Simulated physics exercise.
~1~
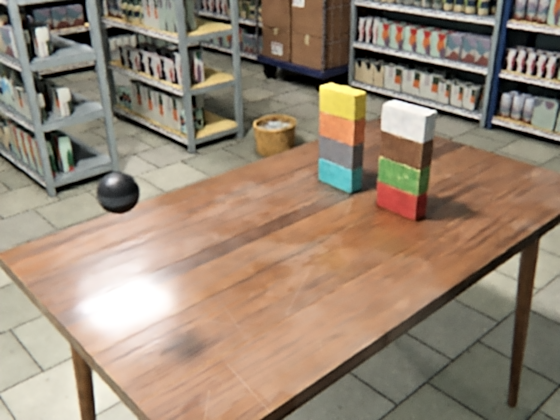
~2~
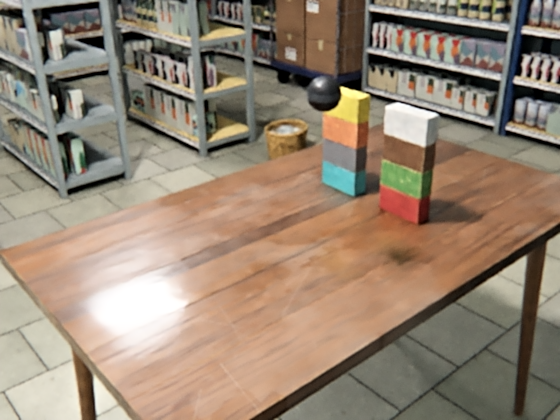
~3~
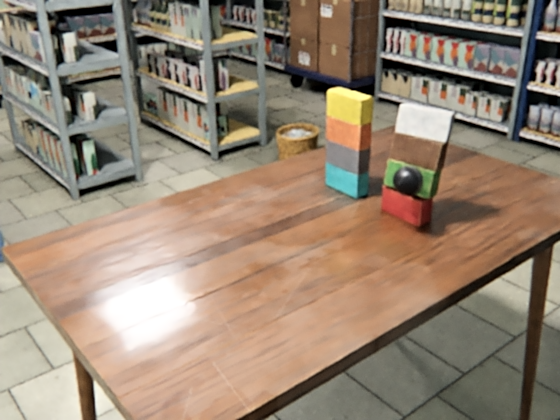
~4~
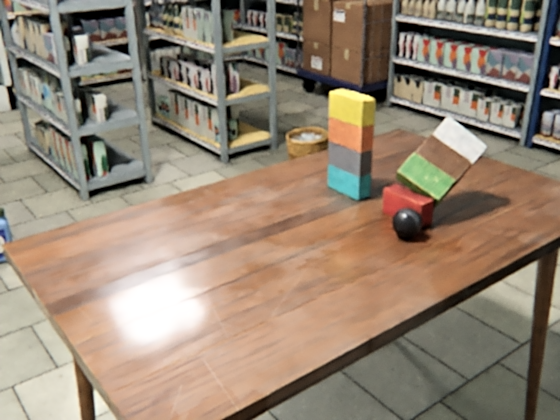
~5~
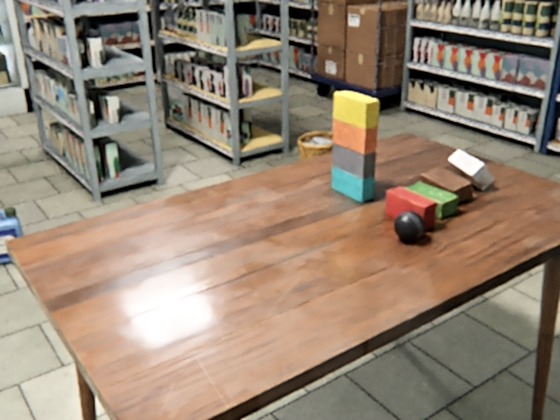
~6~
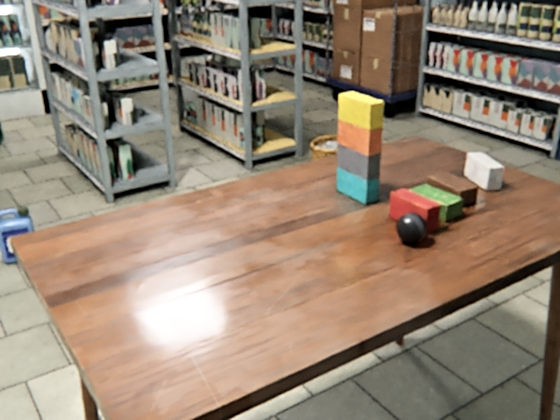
A black ball strikes the right stack, toppling all but its red bottom block.
